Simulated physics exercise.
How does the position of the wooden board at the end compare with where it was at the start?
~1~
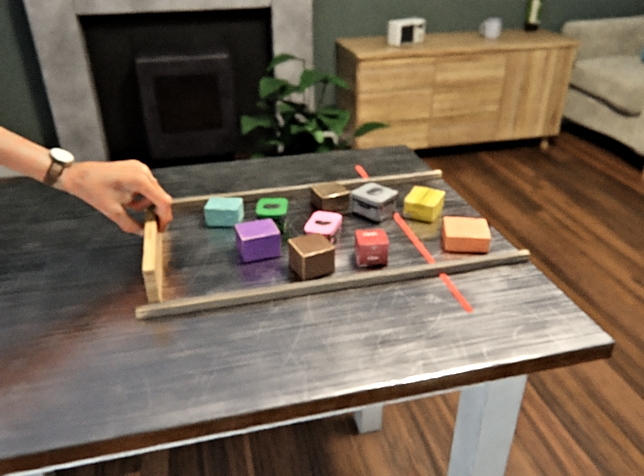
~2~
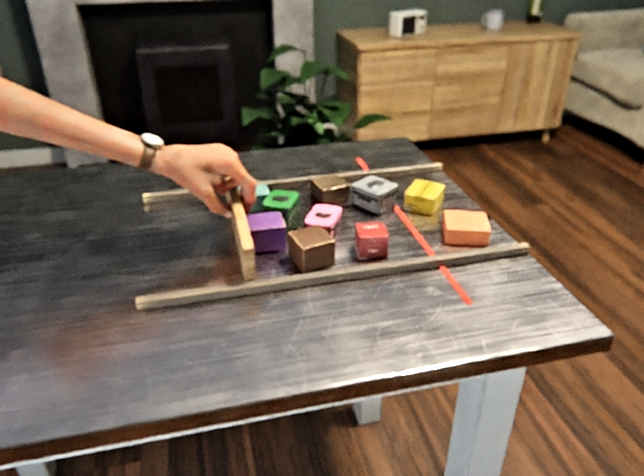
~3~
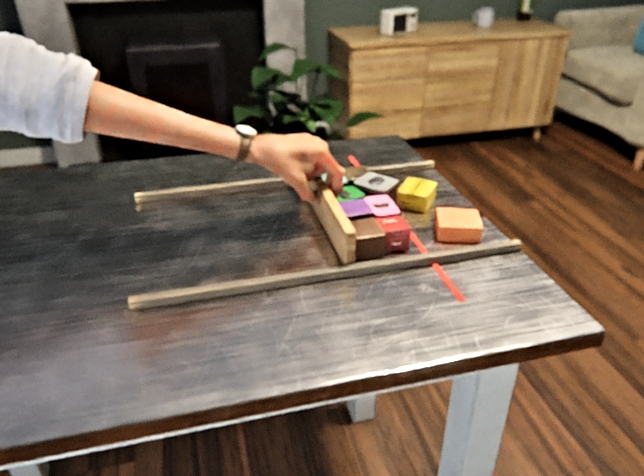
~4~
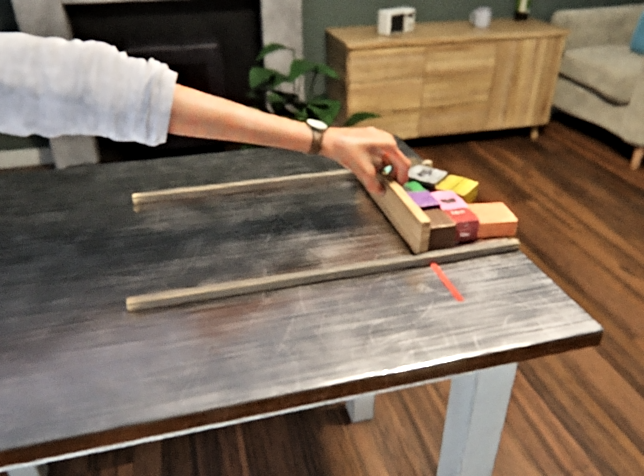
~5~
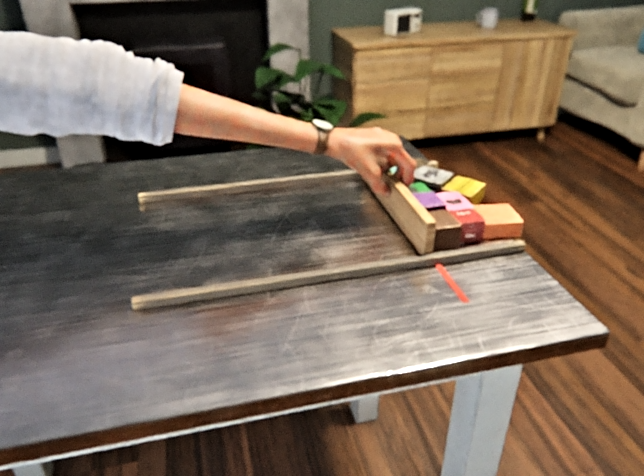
At the start the board stands at the left end of the rails, apart from the blocks. By the end it is much further right, near the table's end, with the blocks bunched up against it.
